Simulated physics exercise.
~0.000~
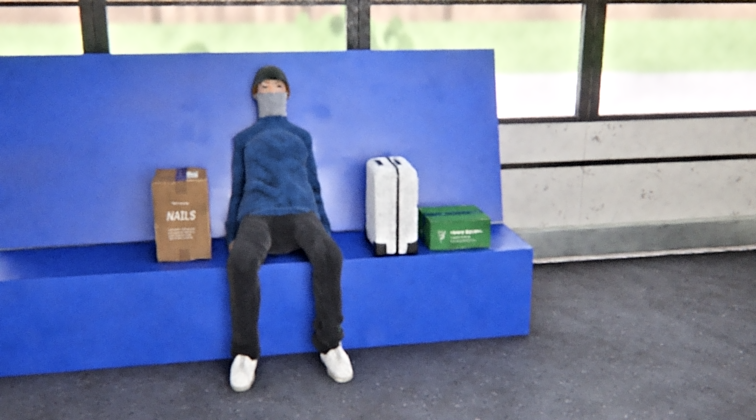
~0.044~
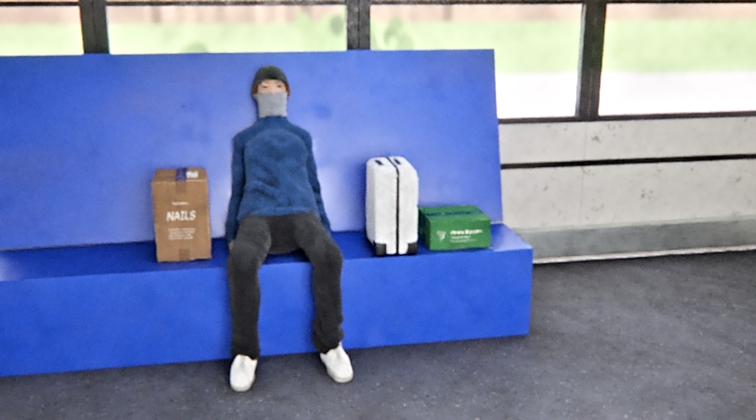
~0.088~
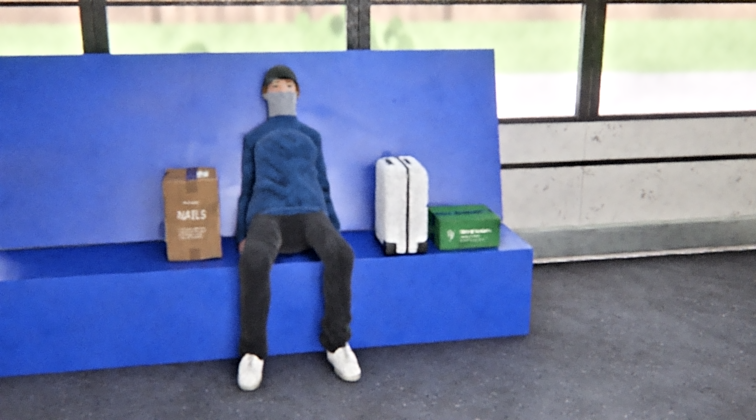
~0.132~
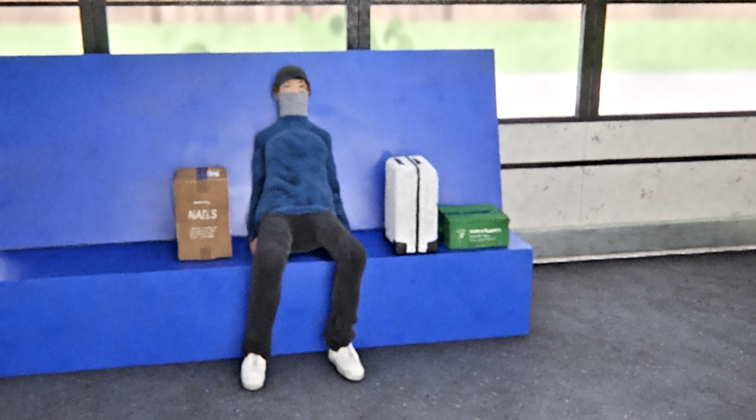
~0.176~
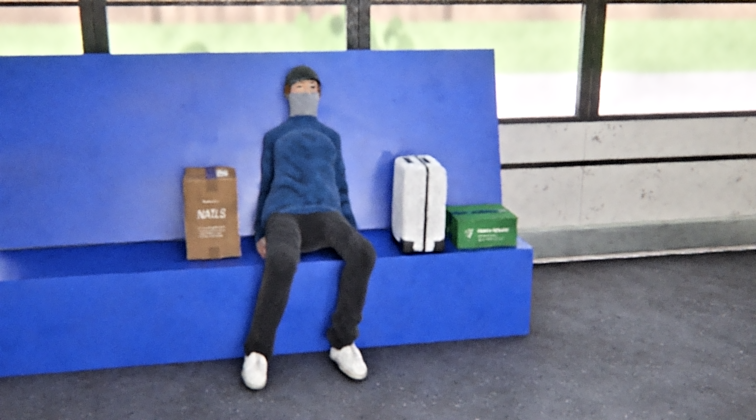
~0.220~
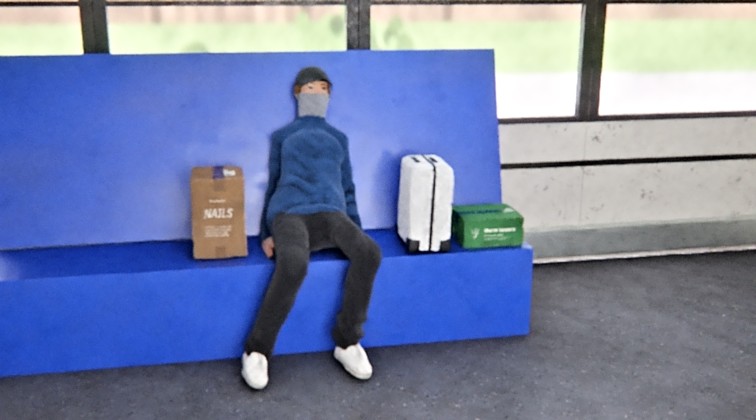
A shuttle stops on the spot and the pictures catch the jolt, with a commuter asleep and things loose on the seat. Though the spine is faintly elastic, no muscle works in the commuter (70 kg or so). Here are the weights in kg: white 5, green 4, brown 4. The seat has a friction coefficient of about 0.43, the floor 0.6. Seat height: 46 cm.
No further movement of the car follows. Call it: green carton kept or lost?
Kept.
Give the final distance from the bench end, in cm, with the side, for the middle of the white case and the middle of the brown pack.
White case, 50 centimetres short; brown pack, 150 centimetres short.
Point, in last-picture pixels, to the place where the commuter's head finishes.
The head ends at about (454, 212).
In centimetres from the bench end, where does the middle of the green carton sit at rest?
It stops around 15 centimetres short of it.
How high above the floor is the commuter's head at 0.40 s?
120 cm.
After 0.40 s the green carton is 14 cm short of the bench end, tilted 0°, near (495, 225) in the last picture's view.
After 0.65 s the green carton is 14 cm short of the bench end, tilted 0°, near (495, 225) in the last picture's view; the commuter's hips 59 cm above the ground.
After 1.05 s the green carton is 14 cm short of the bench end, tilted 0°, near (495, 225) in the last picture's view.
Final state at 2.7 s, white case stays on; green carton stays on; brown pack stays on; commuter's hips keep to the seat.
